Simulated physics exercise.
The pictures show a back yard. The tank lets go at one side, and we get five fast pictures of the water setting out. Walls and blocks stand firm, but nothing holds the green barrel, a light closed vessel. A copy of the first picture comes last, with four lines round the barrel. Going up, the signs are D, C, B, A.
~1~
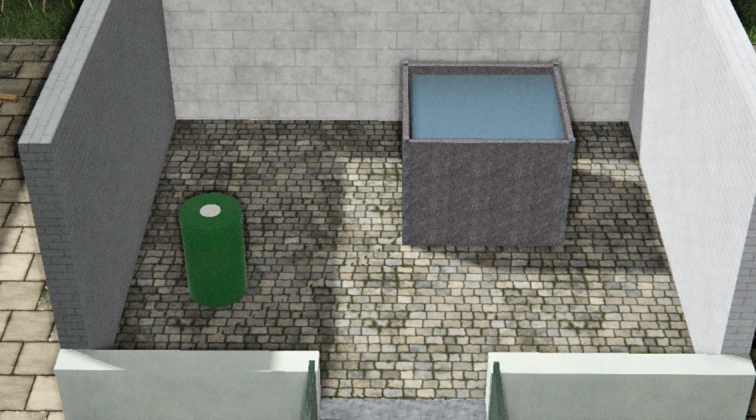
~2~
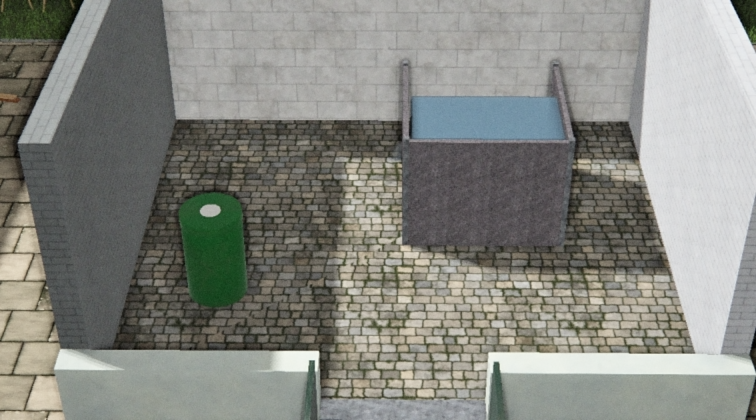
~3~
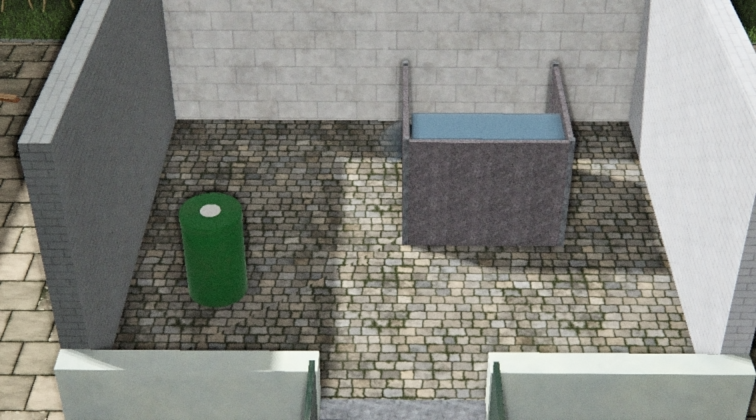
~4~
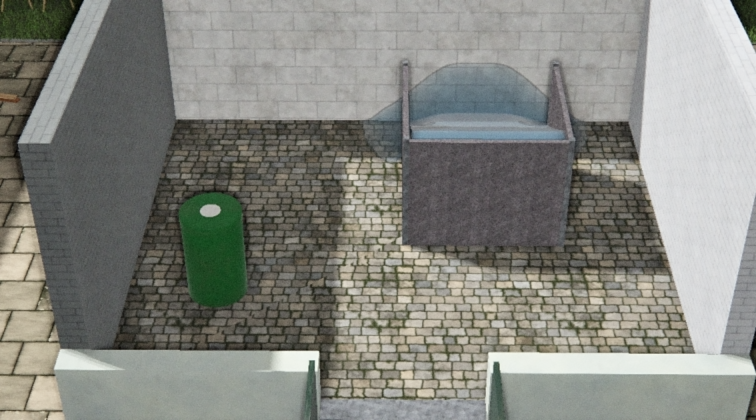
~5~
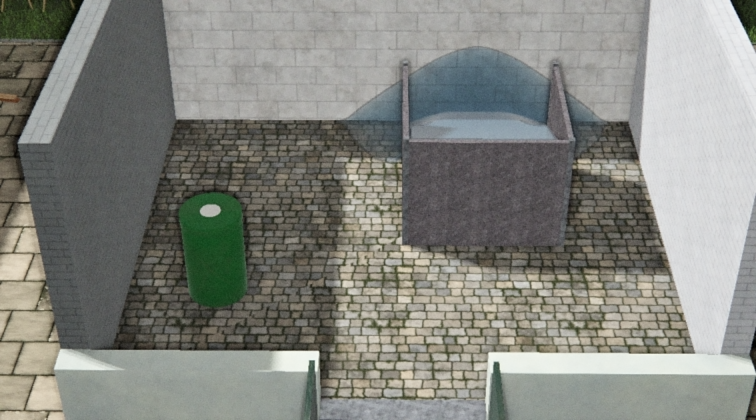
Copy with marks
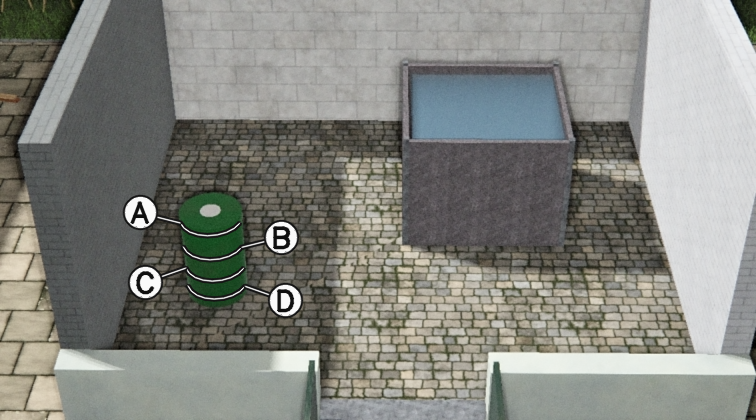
Water fills a dark, square-sided tank near the back wall of a paved yard, then drops a little inside it as the tank's rear side disappears. A blue, see-through sheet of water emerges behind the tank, rises in a hump against the pale wall and spreads left and right, while the green barrel stays still.
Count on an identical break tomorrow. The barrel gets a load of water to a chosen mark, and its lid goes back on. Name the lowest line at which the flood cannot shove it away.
I would pick mark C.
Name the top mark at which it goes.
That would be D.
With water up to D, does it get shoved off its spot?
Yes, that goes wrong.
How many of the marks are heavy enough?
Three of the four.
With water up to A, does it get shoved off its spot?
No, not at all.
In white, A at (207, 235); B at (209, 259); C at (212, 281); D at (214, 299); from the bottom up D, C, B, A.
Choosing A, it does not move.
Choosing B, it does not move.
Choosing C, it does not move.
Choosing D, it is pushed about twice its own width away.
